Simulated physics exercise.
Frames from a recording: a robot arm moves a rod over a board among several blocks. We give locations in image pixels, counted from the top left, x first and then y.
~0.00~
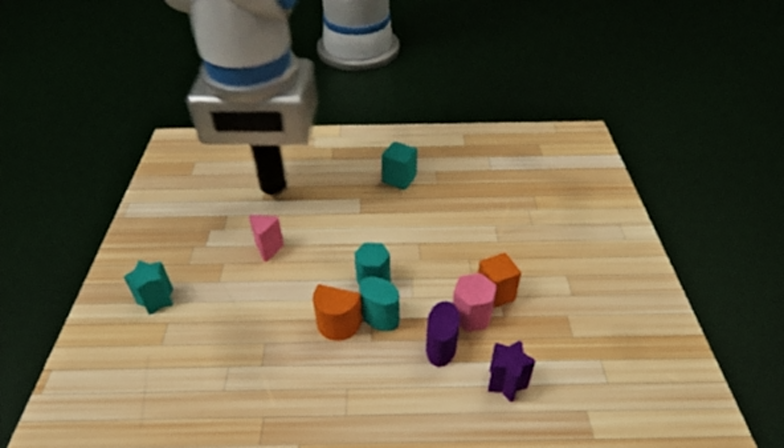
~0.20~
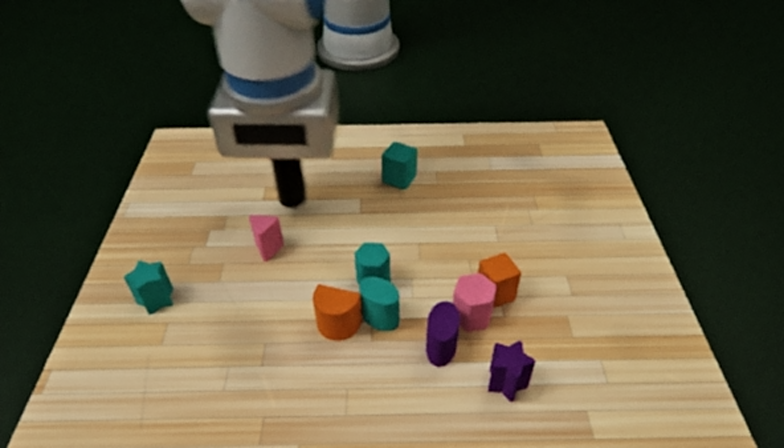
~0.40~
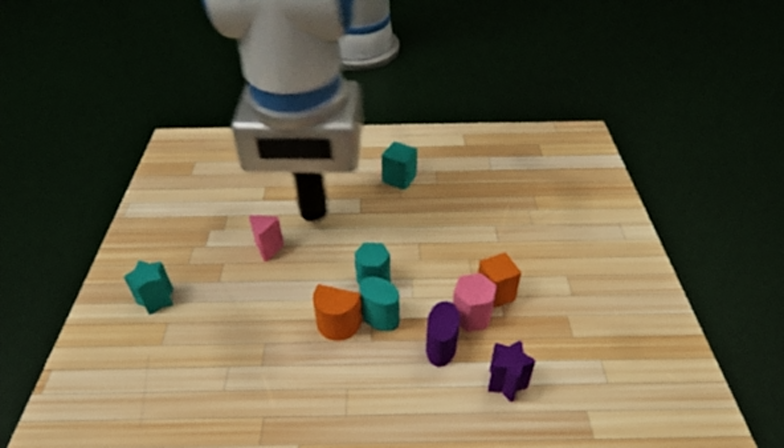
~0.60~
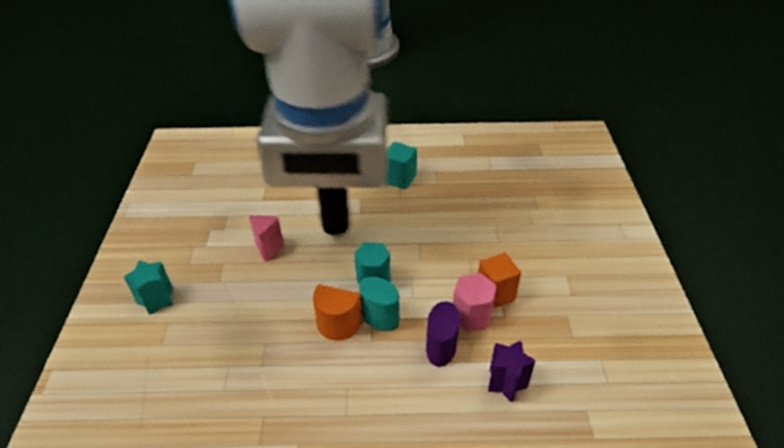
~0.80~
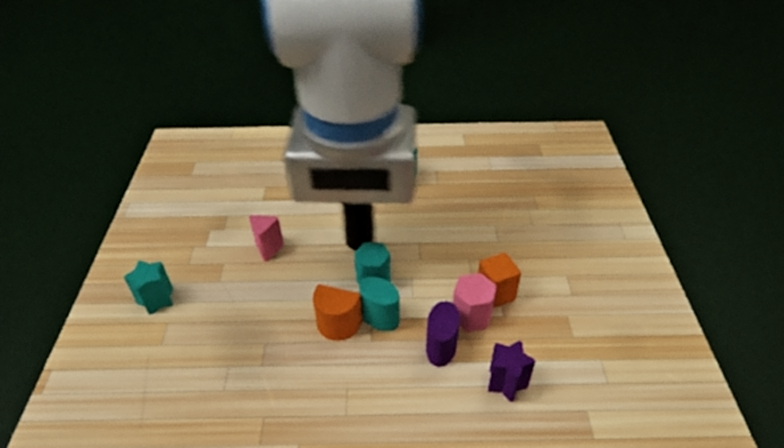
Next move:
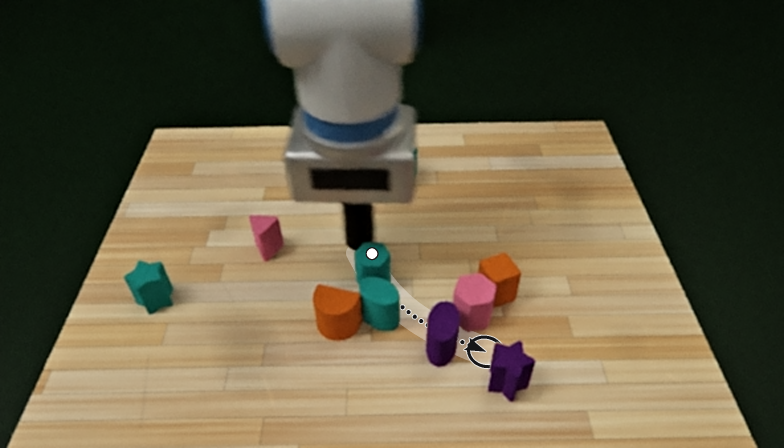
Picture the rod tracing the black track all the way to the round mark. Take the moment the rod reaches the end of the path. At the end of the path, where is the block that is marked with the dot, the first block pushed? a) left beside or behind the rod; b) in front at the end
Letter a.
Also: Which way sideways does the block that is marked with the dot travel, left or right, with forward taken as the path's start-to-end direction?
Answer: Right.
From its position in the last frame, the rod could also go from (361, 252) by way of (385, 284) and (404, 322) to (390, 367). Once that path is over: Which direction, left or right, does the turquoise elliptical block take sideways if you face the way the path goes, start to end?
Sideways shift: Right.
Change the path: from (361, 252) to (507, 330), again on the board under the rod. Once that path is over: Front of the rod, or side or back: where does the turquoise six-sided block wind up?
When the path is over, you would find the turquoise six-sided block off to the side or behind the rod.
Path on the board, from (361, 252) via (386, 291) and (428, 325), ending at (486, 352); the dot is on the turquoise six-sided block.
The first path, step by step. One third of the way, rod at (386, 280); turquoise six-sided block at (390, 291), turned 20° clockwise; turquoise elliptical block at (384, 318).
Two thirds of the way, rod at (429, 315); turquoise six-sided block at (412, 323), turned 90° clockwise; turquoise elliptical block at (379, 338), turned 30° clockwise; purple elliptical block at (450, 326).
At the end, rod at (488, 341); turquoise six-sided block at (412, 323), turned 90° clockwise; turquoise elliptical block at (379, 338), turned 30° clockwise; purple elliptical block at (474, 351), turned 90° clockwise; pink six-sided block at (484, 291), turned 20° anticlockwise.
